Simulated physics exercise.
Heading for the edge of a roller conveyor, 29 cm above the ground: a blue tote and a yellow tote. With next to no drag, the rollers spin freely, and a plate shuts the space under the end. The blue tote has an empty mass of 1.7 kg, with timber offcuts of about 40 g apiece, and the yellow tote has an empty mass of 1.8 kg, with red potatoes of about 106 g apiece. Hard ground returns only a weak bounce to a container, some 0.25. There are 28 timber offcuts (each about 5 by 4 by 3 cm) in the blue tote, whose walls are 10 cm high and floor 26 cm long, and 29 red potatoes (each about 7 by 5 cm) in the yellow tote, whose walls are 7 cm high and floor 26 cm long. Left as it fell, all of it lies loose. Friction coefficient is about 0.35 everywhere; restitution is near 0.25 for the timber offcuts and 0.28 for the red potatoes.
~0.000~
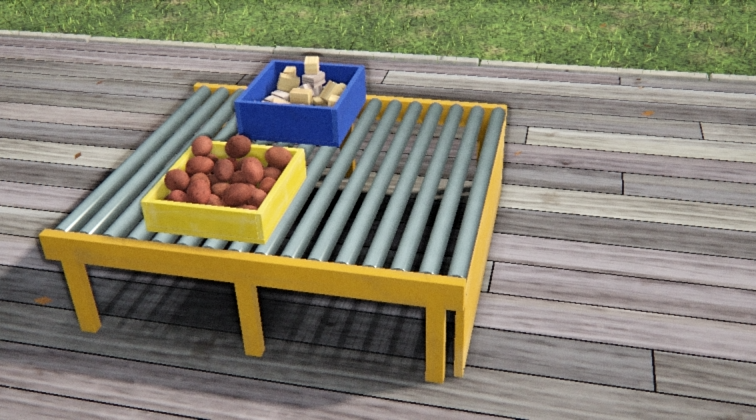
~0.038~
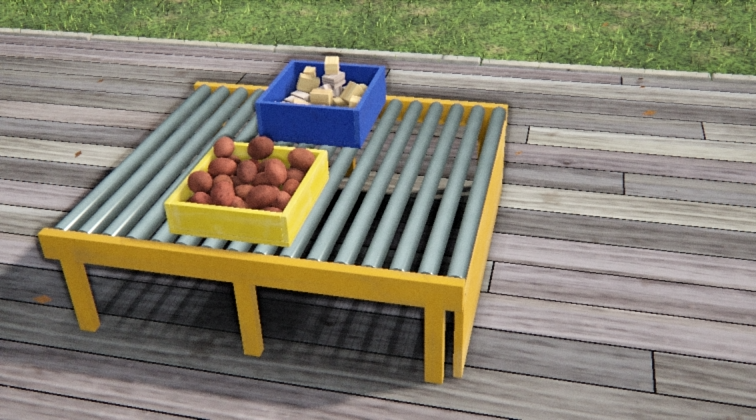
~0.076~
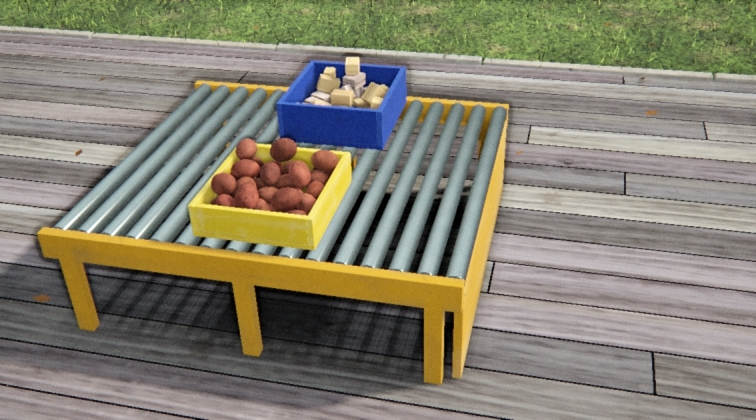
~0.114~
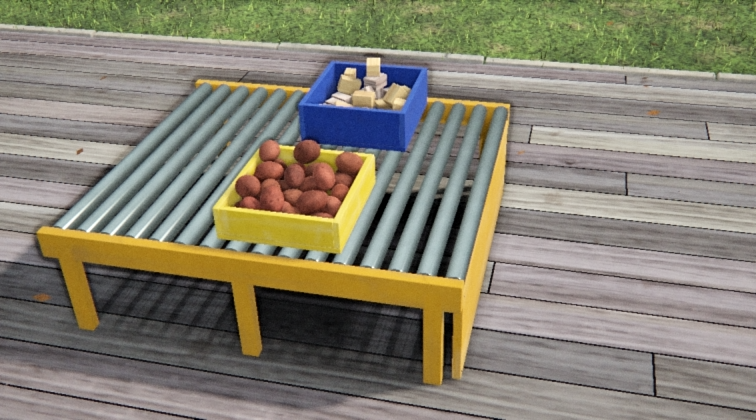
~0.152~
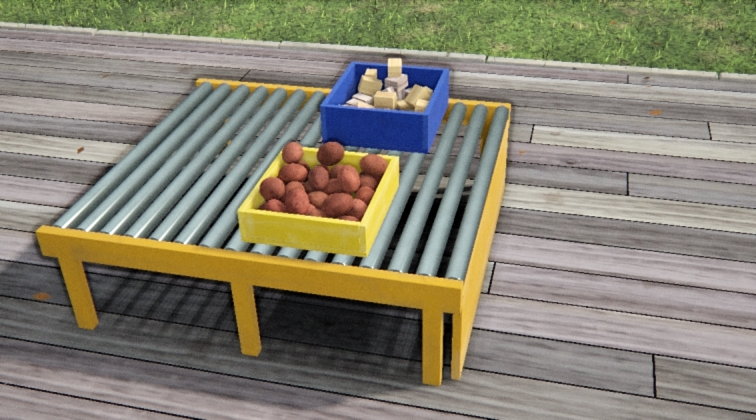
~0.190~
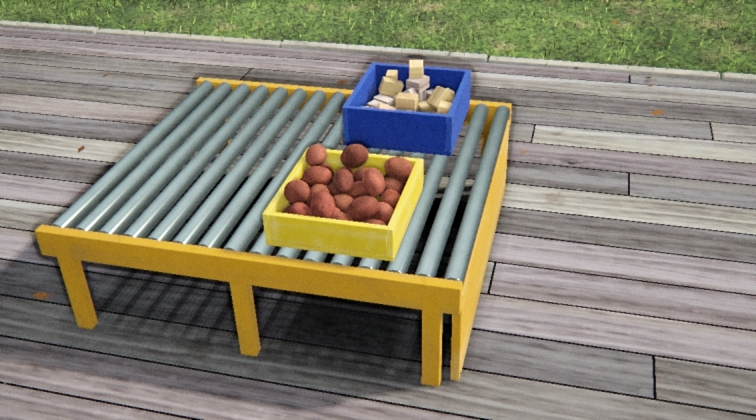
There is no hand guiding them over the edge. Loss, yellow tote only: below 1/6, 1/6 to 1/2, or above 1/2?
It will drop beneath a sixth of its contents.
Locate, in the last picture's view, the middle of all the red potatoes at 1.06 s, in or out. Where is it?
Somewhere around pixel (711, 355).
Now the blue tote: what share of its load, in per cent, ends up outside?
Blue tote: 0% lost.
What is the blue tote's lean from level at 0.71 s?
0°.
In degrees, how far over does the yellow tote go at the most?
About 25°.
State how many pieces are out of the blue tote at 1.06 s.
Blue tote - close to 0.
After 0.25 s, the overhang begins.
After 0.51 s, the blue tote leans 14° with 0 of 28 out and the yellow tote leans 12° with 0 of 29 out.
After 0.71 s, the blue tote is level with 0 of 28 out and the yellow tote is level with 0 of 29 out.
After 1.06 s, the blue tote is level with 0 of 28 out and the yellow tote is level with 0 of 29 out.
Outcome (at 1.12 s), the blue tote is level with 0 of 28 out and the yellow tote is level with 0 of 29 out. Asked share, 0 of 29, 0 per cent.
